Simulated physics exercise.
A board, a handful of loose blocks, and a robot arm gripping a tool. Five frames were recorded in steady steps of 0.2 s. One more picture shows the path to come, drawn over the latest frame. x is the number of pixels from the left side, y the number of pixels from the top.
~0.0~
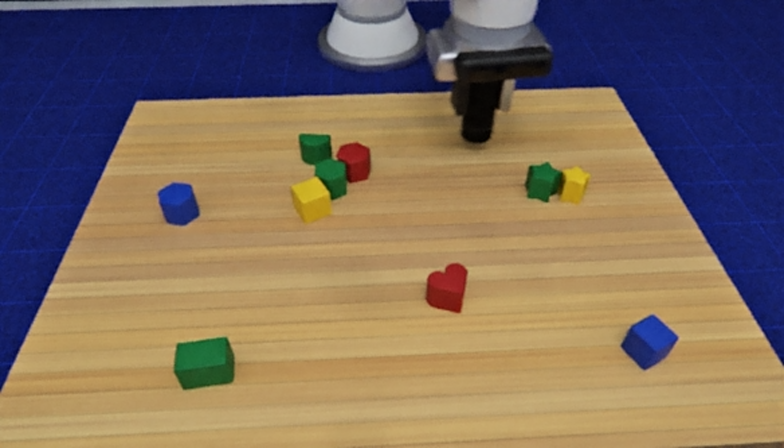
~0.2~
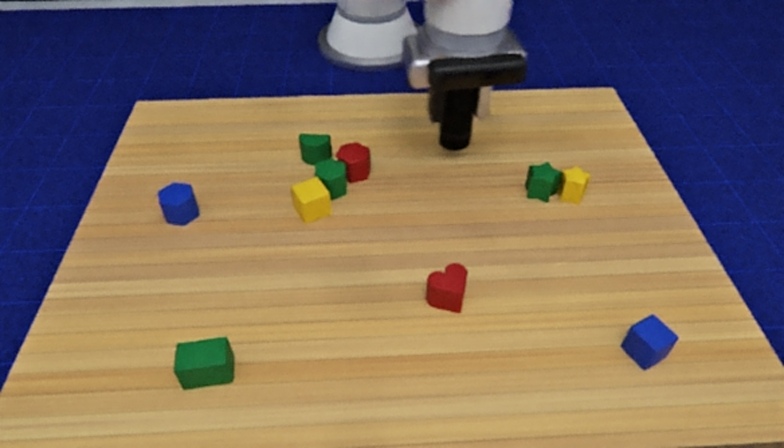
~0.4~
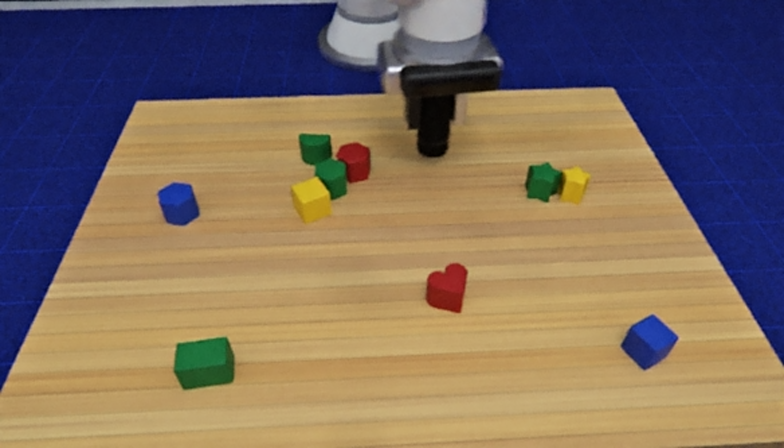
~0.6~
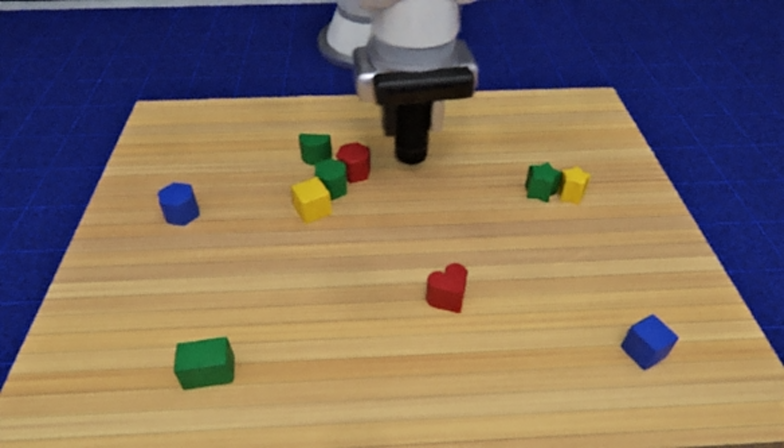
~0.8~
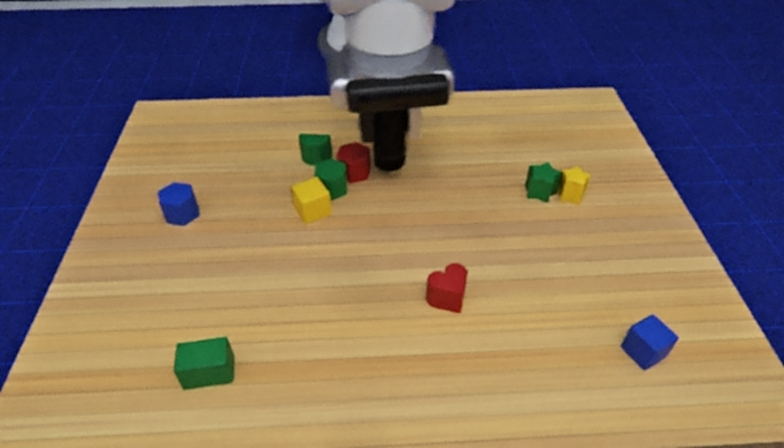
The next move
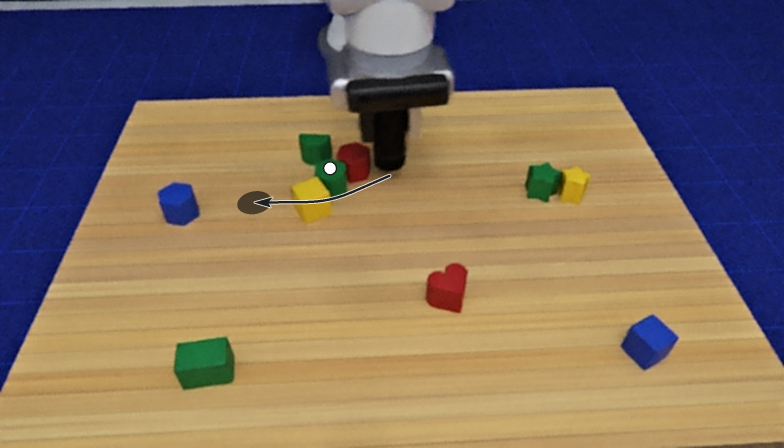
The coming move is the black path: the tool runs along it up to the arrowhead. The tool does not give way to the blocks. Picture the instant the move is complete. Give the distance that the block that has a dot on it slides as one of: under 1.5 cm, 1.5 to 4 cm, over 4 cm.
It goes beyond 4 cm.
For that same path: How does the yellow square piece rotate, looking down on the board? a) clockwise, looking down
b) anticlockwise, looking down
b.
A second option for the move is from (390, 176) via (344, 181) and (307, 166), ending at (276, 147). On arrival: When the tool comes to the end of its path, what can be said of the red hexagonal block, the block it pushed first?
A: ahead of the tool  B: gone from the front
The correct letter is A.
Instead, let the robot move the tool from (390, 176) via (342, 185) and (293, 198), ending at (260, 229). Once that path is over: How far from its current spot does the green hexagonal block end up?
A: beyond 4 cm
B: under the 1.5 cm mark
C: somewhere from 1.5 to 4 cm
A
The line goes from (390, 176) via (350, 193) and (303, 202), ending at (254, 202); the dot is on the green hexagonal block.
On the path given first. One third of the way, tool (349, 180); yellow square piece (307, 192); green hexagonal block (315, 168), turned 15° anticlockwise; red hexagonal block (342, 150), turned 35° clockwise.
Two thirds of the way, tool (301, 189); yellow square piece (282, 201), turned 45° anticlockwise; green hexagonal block (284, 164), turned 65° clockwise; red hexagonal block (342, 150), turned 35° clockwise.
At the end, tool (251, 189); blue hexagonal block unmoved; yellow square piece (276, 204), turned 60° anticlockwise; green hexagonal block (274, 160), turned 90° clockwise; red hexagonal block (342, 150), turned 35° clockwise.
